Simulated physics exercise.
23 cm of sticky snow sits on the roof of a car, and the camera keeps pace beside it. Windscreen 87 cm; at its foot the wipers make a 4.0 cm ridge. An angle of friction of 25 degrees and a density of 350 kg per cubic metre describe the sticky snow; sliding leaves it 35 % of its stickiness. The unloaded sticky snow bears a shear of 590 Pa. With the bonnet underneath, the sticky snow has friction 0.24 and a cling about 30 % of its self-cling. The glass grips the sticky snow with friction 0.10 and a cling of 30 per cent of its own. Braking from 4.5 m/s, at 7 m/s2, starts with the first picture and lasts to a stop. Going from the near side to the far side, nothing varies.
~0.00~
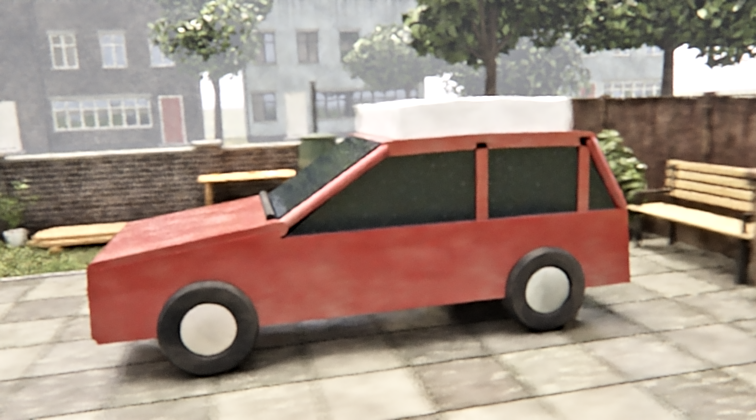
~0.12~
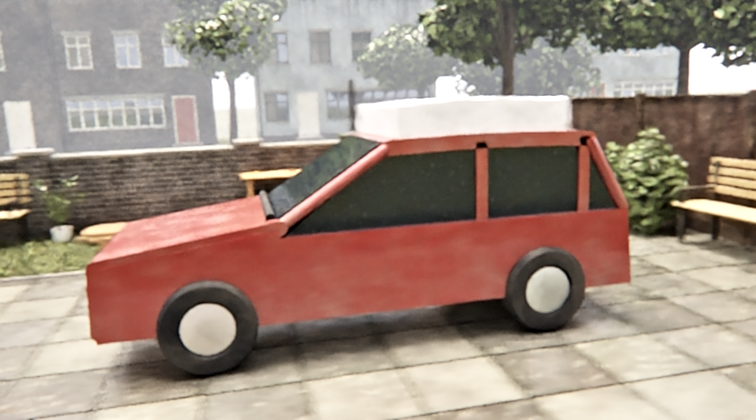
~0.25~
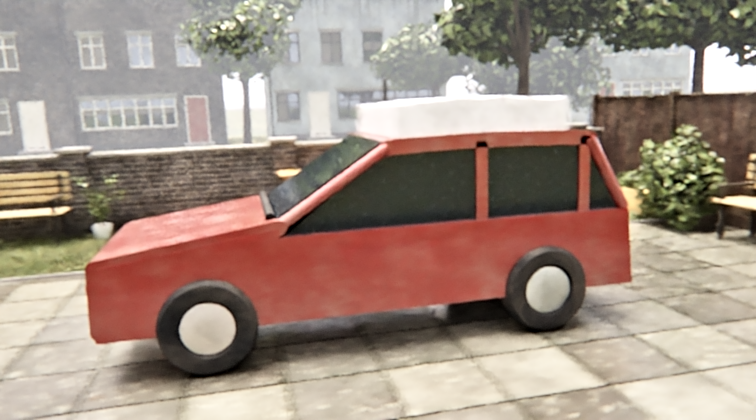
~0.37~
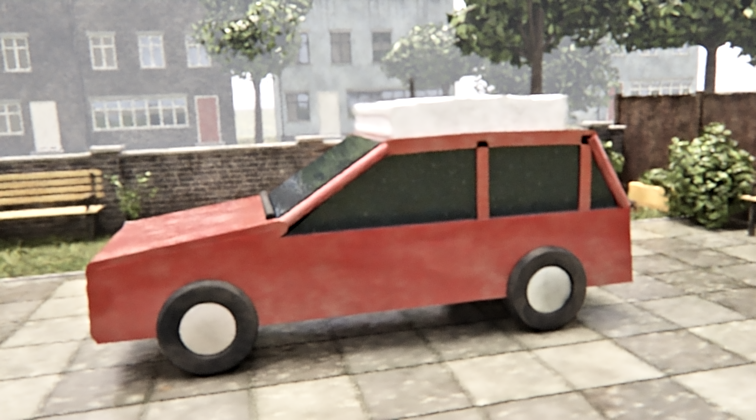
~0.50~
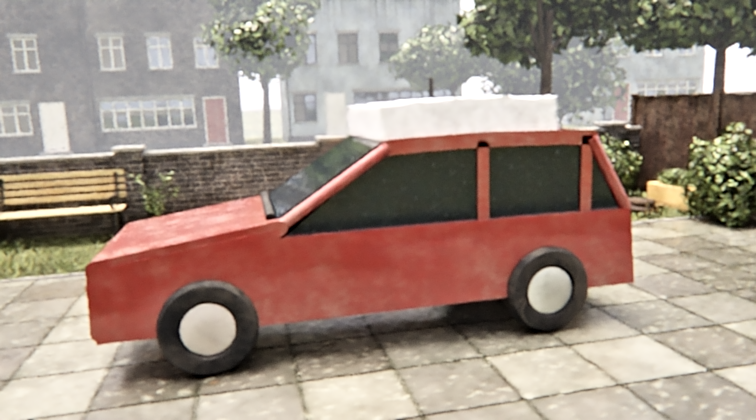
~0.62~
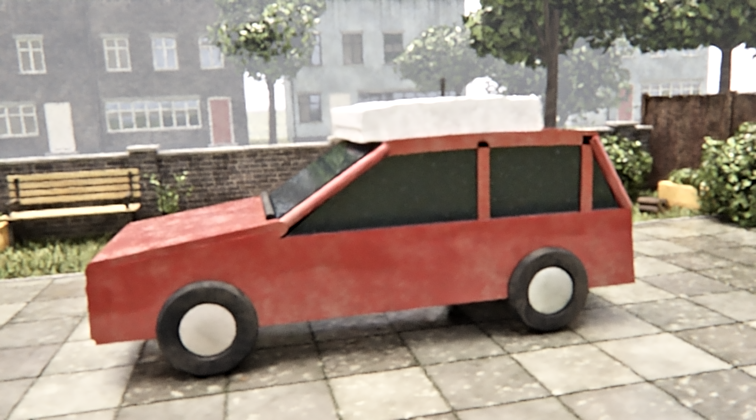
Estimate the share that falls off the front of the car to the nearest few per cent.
About 8 %.
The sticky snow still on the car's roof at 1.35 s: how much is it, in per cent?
That share is about 40 %.
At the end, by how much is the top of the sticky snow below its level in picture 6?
Roughly 0 cm.
After 0.96 s, 51 % of the snow is on the roof, 45 % on the glass, 4 % on the bonnet and none has gone off the nose.
After 1.35 s, 38 % of the snow is on the roof, 28 % on the glass, 34 % on the bonnet and none has gone off the nose.
After 1.75 s, 38 % of the snow is on the roof, 15 % on the glass, 40 % on the bonnet and 7 % has gone off the nose.
After 2.14 s, 38 % of the snow is on the roof, 15 % on the glass, 40 % on the bonnet and 8 % has gone off the nose.
After 2.70 s, at the end, 38 % of the snow is on the roof, 15 % on the glass, 40 % on the bonnet and 8 % has gone off the nose.
